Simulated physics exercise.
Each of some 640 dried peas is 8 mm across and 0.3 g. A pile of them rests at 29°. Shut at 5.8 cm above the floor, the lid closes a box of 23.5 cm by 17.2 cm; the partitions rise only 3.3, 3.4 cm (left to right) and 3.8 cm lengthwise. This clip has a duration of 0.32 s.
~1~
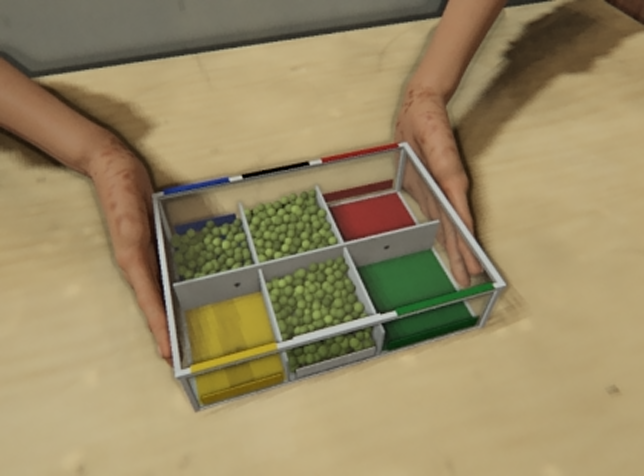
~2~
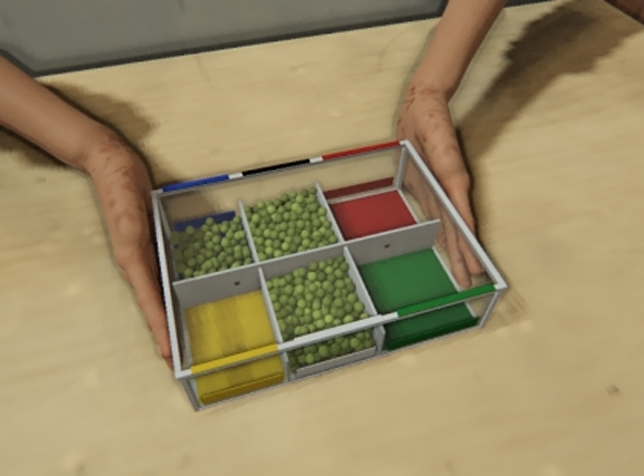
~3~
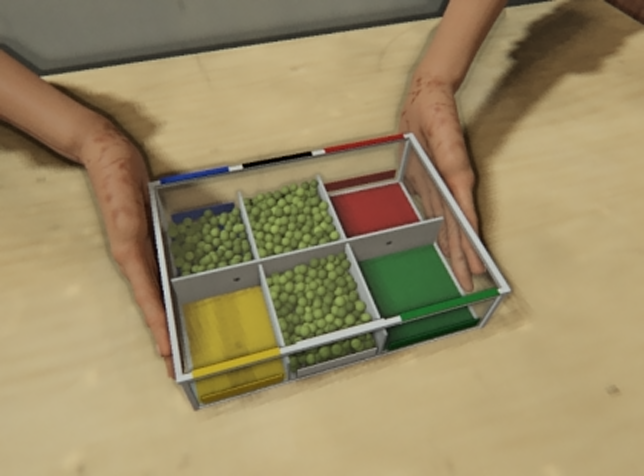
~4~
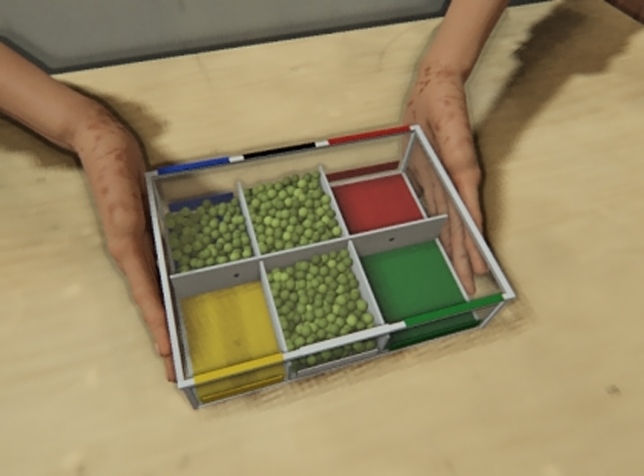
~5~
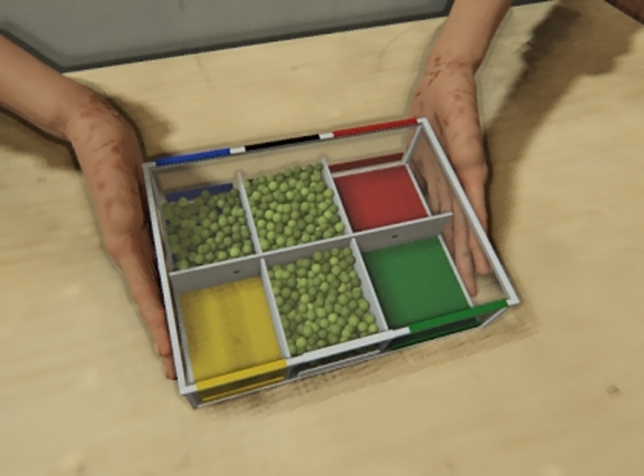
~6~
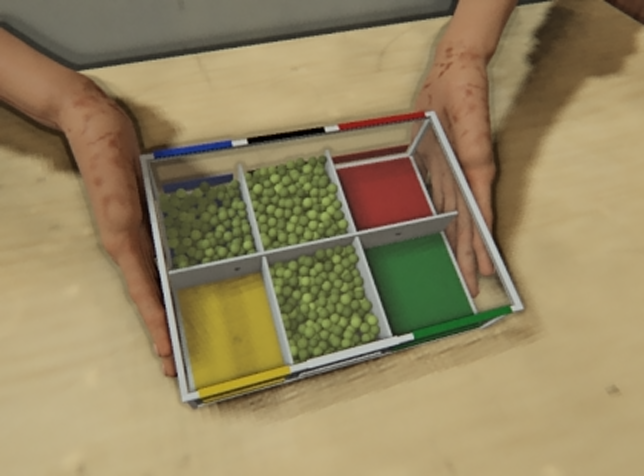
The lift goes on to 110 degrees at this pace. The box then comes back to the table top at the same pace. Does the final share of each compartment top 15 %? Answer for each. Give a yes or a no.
In order: Red: Stays behind the line; blue: Stays behind the line; green: Crosses the line; yellow: Crosses the line; white: Crosses the line; black: Stays behind the line.
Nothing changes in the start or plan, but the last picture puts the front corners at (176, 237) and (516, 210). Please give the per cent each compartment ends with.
By the end red holds 45%, blue holds 15%, green holds 0%, yellow holds 0%, white holds 5% and black holds 35%.
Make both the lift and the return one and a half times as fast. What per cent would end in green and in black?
That gives green 30 percent and black 0 percent.
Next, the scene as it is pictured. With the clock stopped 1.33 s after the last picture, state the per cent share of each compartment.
You'd find red at 0, blue at 10, green at 15, yellow at 10, white at 55 and black at 10 per cent.
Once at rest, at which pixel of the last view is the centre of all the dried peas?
Look around (329, 328) in the last picture.
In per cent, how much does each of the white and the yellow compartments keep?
In the white compartment 50 percent, in the yellow 25 percent.
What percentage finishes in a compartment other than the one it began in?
65 percent.
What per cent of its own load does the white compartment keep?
I'd put it at roughly 90 per cent.
Then, 1.33 s after the last picture, tilt 110 degrees; blue 10 %, green 15 %, yellow 10 %, white 55 %, black 10 %.
Then, 2.22 s after the last picture, tilt 49 degrees; green 25 %, yellow 20 %, white 50 %.
Then, 3.11 s after the last picture, tilt 0 degrees; green 30 %, yellow 25 %, white 50 %.
In the end, red 0 %, blue 0 %, green 30 %, yellow 25 %, white 50 %, black 0 %.
